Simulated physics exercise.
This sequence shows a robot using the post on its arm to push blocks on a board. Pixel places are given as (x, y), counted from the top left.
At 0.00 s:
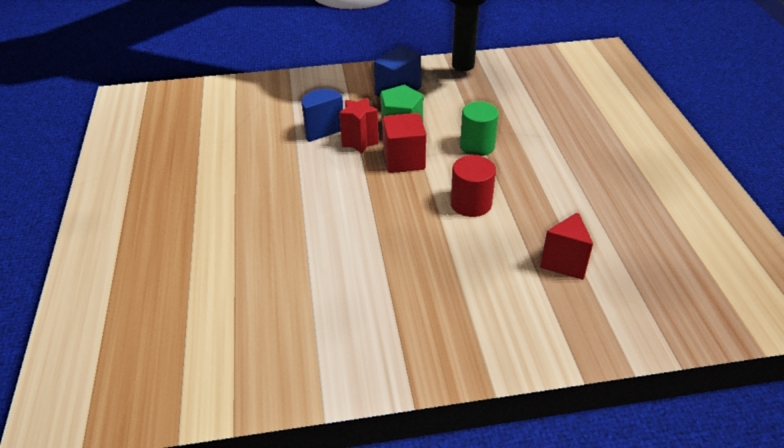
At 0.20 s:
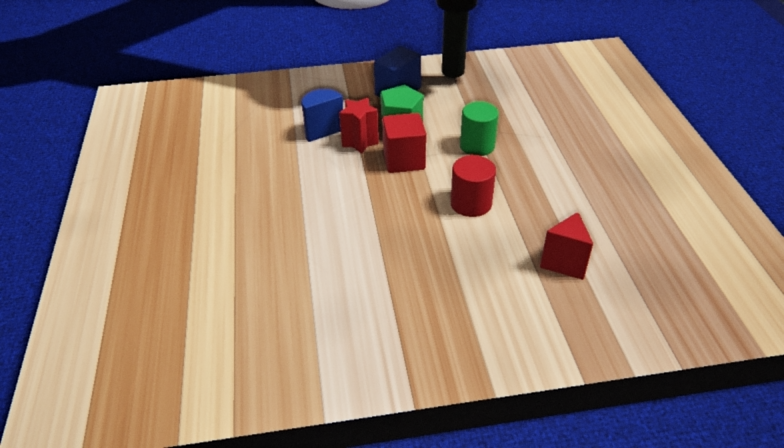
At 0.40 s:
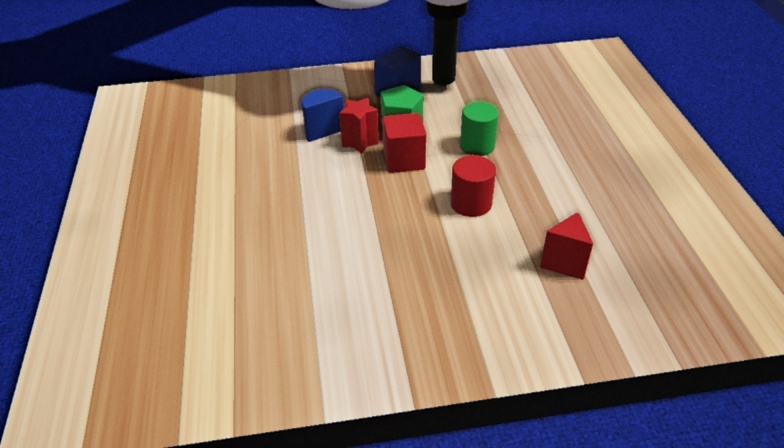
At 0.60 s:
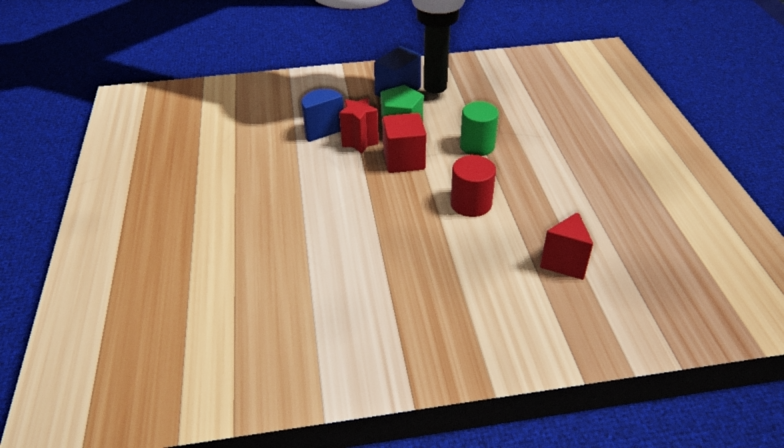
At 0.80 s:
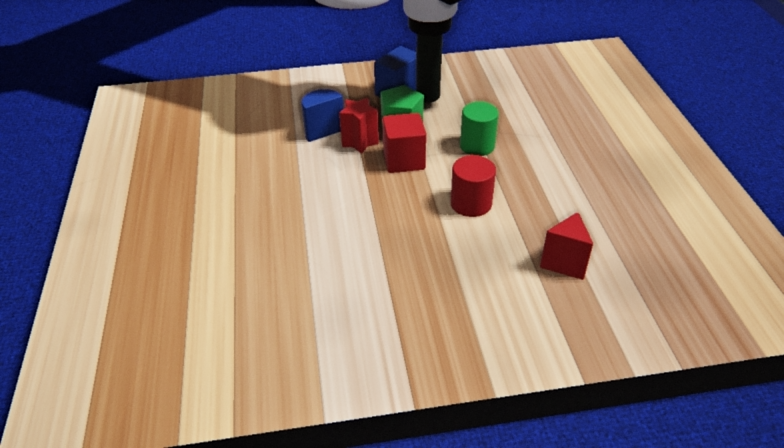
Robot arm's black post sliding a short way left and nearer among still red, green and blue blocks on a striped wooden board.
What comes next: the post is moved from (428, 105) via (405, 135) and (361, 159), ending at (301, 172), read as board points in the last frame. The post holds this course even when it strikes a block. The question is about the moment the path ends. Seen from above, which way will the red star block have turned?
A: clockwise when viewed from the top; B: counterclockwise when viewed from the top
A
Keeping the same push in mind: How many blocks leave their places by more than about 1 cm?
Three or more will move.
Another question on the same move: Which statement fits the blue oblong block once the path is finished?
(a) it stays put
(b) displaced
a: It stays put.
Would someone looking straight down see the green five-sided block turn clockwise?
Final answer: No.
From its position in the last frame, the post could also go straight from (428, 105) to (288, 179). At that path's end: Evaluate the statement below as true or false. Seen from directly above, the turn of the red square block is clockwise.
False.
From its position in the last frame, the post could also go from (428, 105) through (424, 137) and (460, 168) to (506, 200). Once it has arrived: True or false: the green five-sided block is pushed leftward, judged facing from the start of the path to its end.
This is false.
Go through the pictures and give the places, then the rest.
In the first picture, post tip (463, 66); block tops, red star block (358, 107); blue oblong block (398, 57); green five-sided block (401, 96); red square block (404, 125).
In the second picture, post (453, 72); blocks unchanged.
In the third picture, post (444, 79); blocks unchanged.
In the fourth picture, post (435, 88); blocks unchanged.
In the fifth picture, post (428, 97); red star block (358, 107); blue oblong block (398, 57); green five-sided block (401, 96); red square block (404, 125).
The first path, step by step. One third of the way, post (404, 127); red star block (342, 112), turned 25° clockwise; green five-sided block (378, 113); red square block (401, 134), turned 20° anticlockwise.
Two thirds of the way, post (359, 151); red star block (310, 117), turned 90° clockwise; green five-sided block (327, 135), turned 20° clockwise; red square block (401, 134), turned 25° anticlockwise.
At the end, post (300, 164); red star block (305, 117), turned 105° clockwise; blue oblong block in place; green five-sided block (274, 155), turned 20° anticlockwise; red square block (401, 134), turned 25° anticlockwise.
